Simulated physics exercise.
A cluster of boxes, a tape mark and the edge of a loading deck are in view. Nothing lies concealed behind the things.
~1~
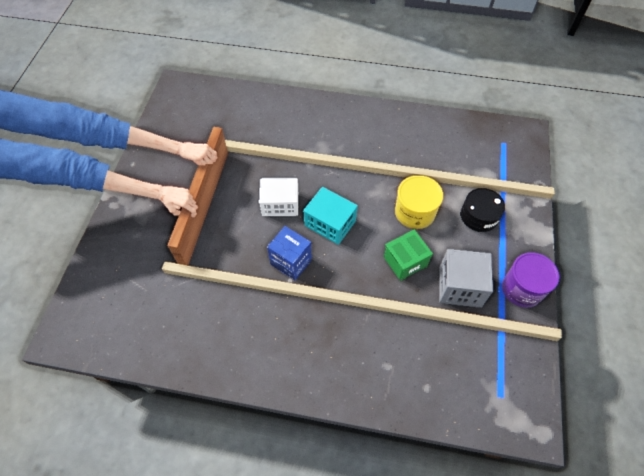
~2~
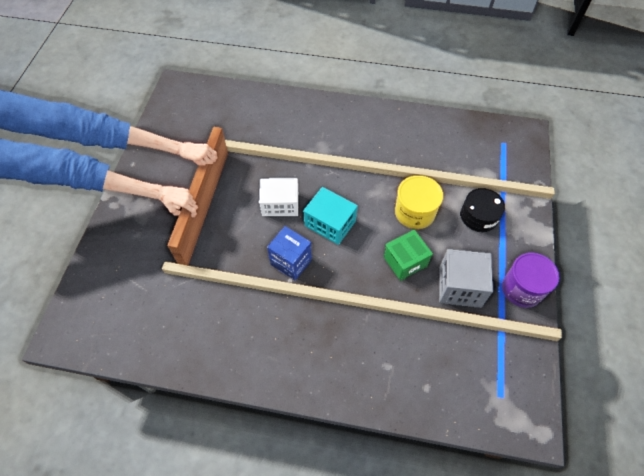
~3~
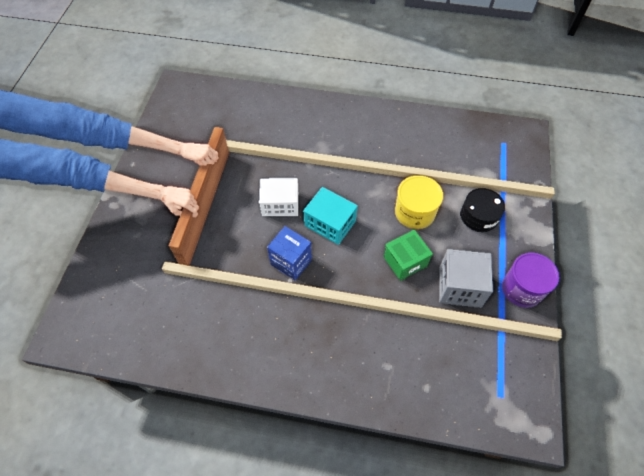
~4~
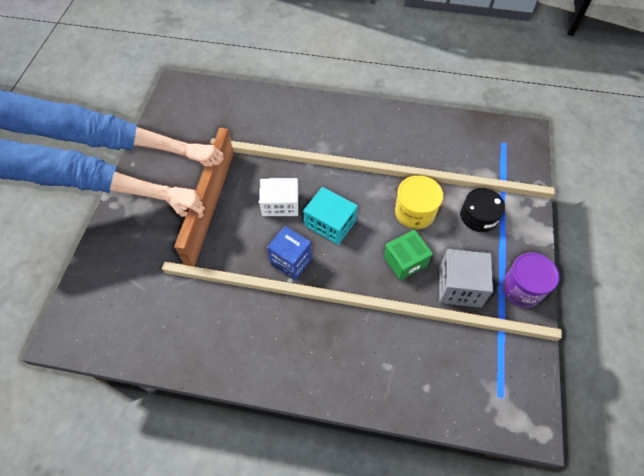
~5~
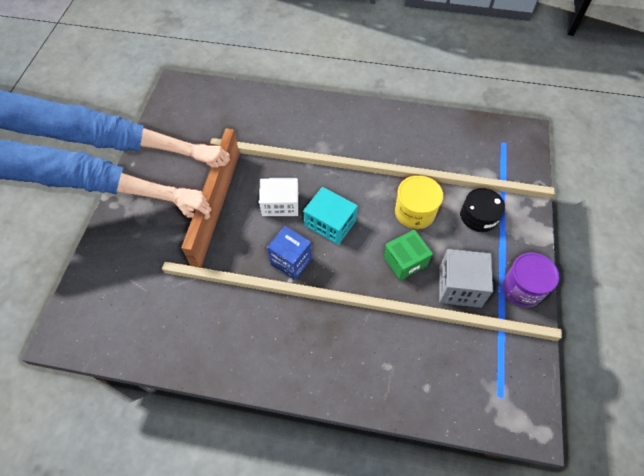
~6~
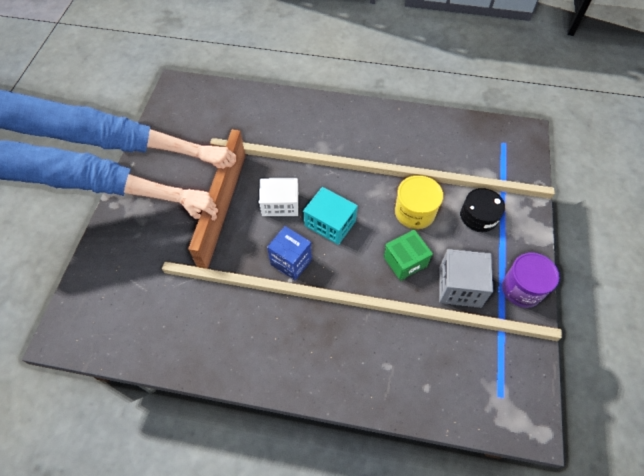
Two hands slide a wooden plank slightly right toward boxes and canisters that stay still.
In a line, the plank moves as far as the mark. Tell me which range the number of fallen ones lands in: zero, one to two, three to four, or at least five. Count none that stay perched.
The range is three to four.
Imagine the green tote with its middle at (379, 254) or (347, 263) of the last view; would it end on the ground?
Note, in order: Ends up still on; ends up still on.
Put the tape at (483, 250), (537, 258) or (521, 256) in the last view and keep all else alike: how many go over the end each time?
2, 7, 5.
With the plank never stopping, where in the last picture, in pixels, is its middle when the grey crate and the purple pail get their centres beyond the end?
Grey crate over the end: About (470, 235). Purple pail over the end: About (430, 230).
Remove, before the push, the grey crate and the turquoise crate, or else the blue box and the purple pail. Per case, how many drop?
2 for the first case, 3 for the second.
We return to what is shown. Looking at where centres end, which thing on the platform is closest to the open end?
It's the green tote.
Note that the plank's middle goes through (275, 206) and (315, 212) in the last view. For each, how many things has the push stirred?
The first number is 2, the next one 3.
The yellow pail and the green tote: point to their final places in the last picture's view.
First object about (529, 219); second object about (558, 294).
Soon after, none off yet; purple pail at rest near (529, 281); black canister at rest near (482, 210); grey crate at rest near (465, 279).
In the end, the number that fall off is three or four; gone, turquoise crate, grey crate, black canister and purple pail.
